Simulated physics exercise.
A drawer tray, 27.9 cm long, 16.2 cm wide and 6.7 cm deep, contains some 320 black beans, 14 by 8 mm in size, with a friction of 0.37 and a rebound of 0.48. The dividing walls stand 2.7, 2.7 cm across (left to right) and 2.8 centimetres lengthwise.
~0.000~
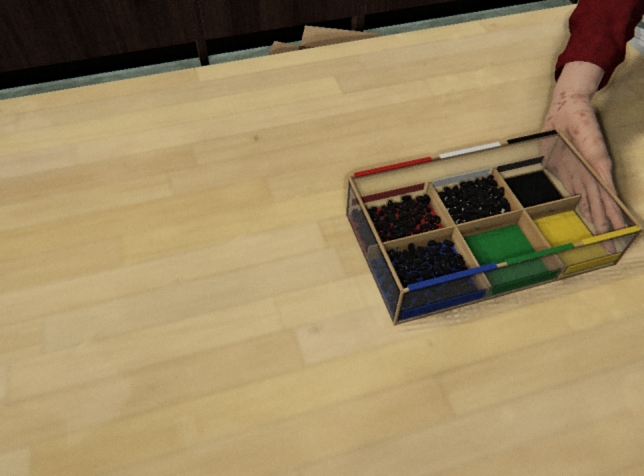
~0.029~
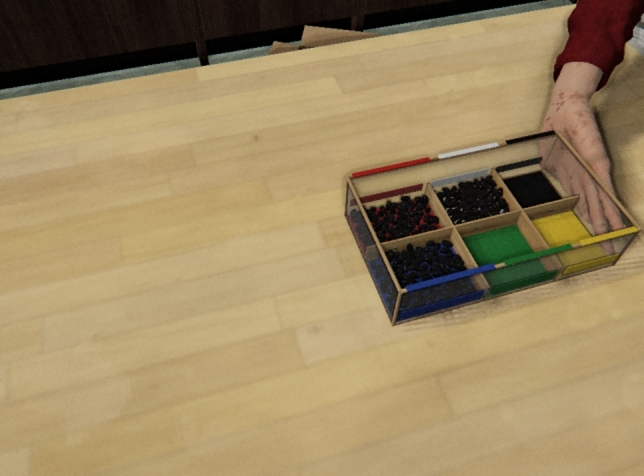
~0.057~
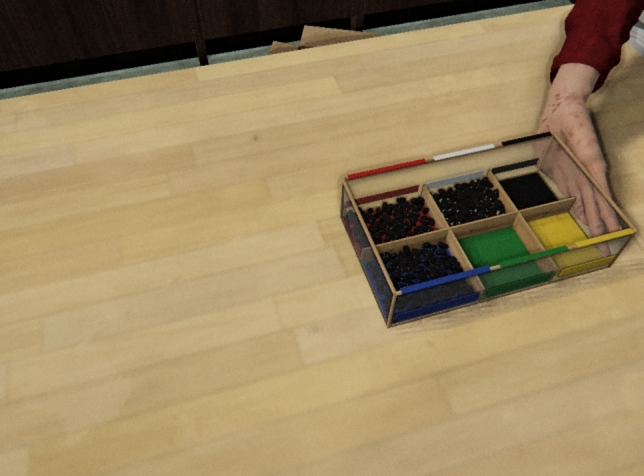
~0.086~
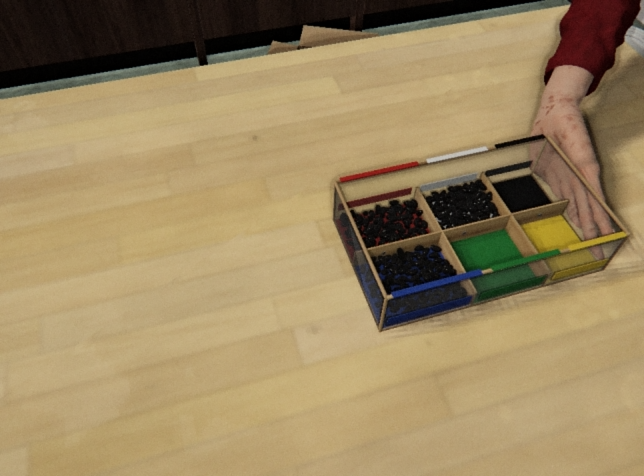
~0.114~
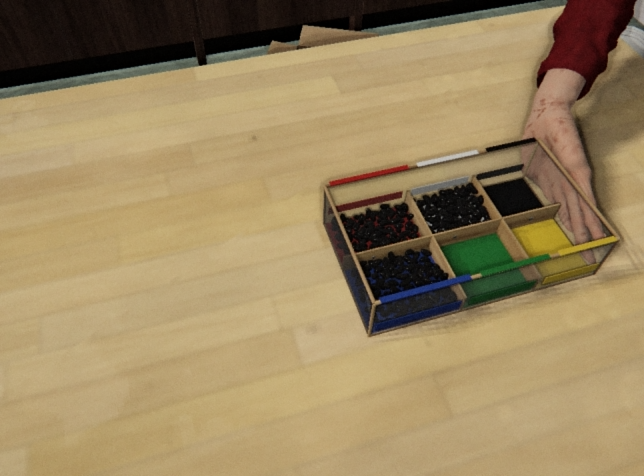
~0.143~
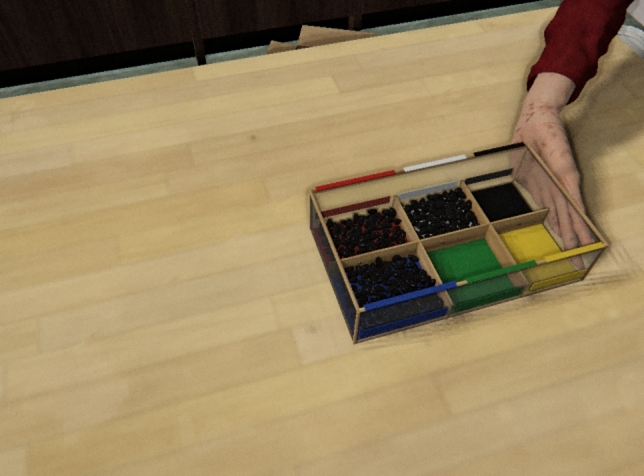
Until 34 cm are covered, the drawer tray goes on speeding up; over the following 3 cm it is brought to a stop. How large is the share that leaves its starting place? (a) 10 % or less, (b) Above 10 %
The answer is a.
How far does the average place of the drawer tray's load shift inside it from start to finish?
The distance is some 2.0 cm from start to finish.
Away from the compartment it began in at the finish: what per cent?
Some 5 in a hundred.
After 0.27 s, tilt 0 degrees; blue 35 %, white 35 %, red 30 %; 0 % away from where they began.
After 0.38 s, tilt 0 degrees; blue 35 %, white 35 %, red 30 %; 0 % away from where they began.
Then, at 0.48 s, tilt 0 degrees; blue 35 %, white 35 %, red 30 %; 0 % away from where they began.
After 0.57 s, tilt 0 degrees; blue 35 %, white 30 %, red 35 %; 5 % away from where they began.
At rest (1.1 s), blue 35 %, white 30 %, red 35 %; 5 % away from where they began.
